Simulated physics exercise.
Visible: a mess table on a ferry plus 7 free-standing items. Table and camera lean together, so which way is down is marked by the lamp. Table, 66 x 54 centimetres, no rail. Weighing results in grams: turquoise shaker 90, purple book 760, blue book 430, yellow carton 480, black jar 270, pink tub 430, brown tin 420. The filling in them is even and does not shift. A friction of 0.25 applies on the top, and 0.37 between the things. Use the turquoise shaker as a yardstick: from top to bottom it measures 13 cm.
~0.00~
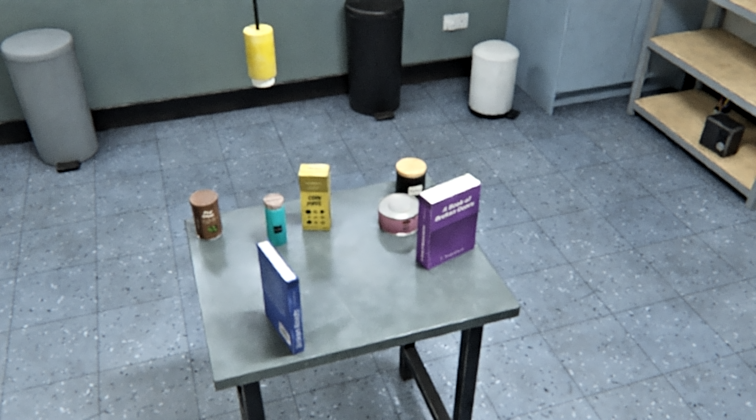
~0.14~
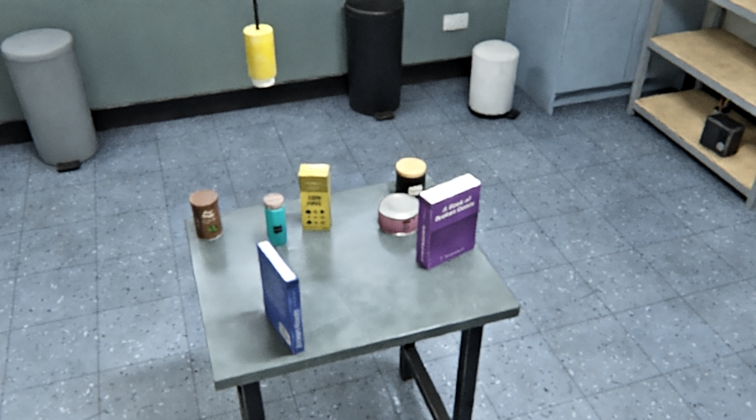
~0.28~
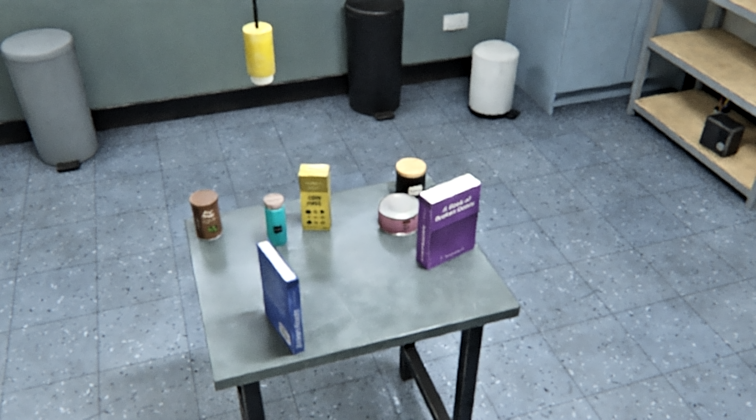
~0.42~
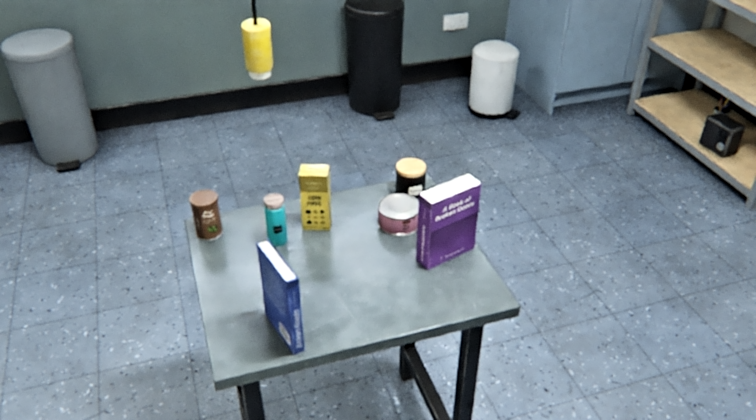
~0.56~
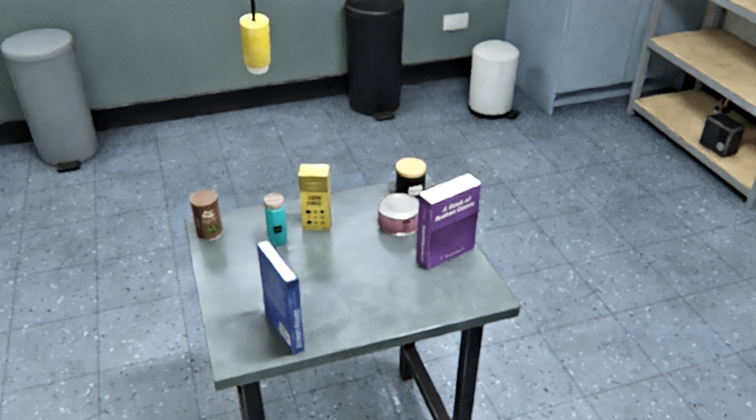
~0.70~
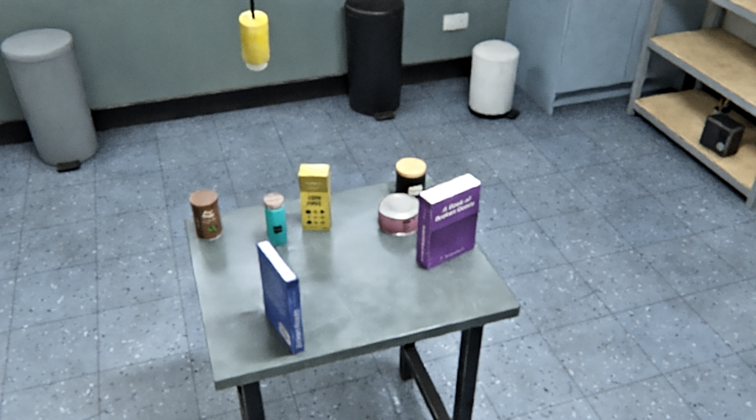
The hanging yellow lamp drifted slightly left and upward, while the blue book, purple book, yellow carton, turquoise shaker, brown tin, pink tub and black jar all stayed still on the table.
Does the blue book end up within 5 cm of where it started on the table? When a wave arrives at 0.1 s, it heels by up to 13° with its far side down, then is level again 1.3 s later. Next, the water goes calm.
It is left roughly in place.
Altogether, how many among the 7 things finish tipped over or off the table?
It comes to 0.
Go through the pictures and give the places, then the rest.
In the first picture, boat level; blue book (281, 297); turquoise shaker (276, 220).
In the second picture, boat level; yellow carton (316, 198); black jar (411, 180).
In the third picture, floor tilted 2°, far side down; pink tub (399, 214); brown tin (207, 215).
In the fourth picture, floor tilted 6°, far side down; turquoise shaker (276, 220); purple book (448, 222).
In the fifth picture, floor tilted 10°, far side down; yellow carton (316, 198); black jar (411, 180).
In the sixth picture, floor tilted 13°, far side down; blue book (281, 297); pink tub (399, 214).
By 1.10 s, floor tilted 6°, far side down.
By 1.50 s, boat level.
When it is over (1.9 s), all 7 within 5 cm of the start. In the last view, blue book near (281, 297).
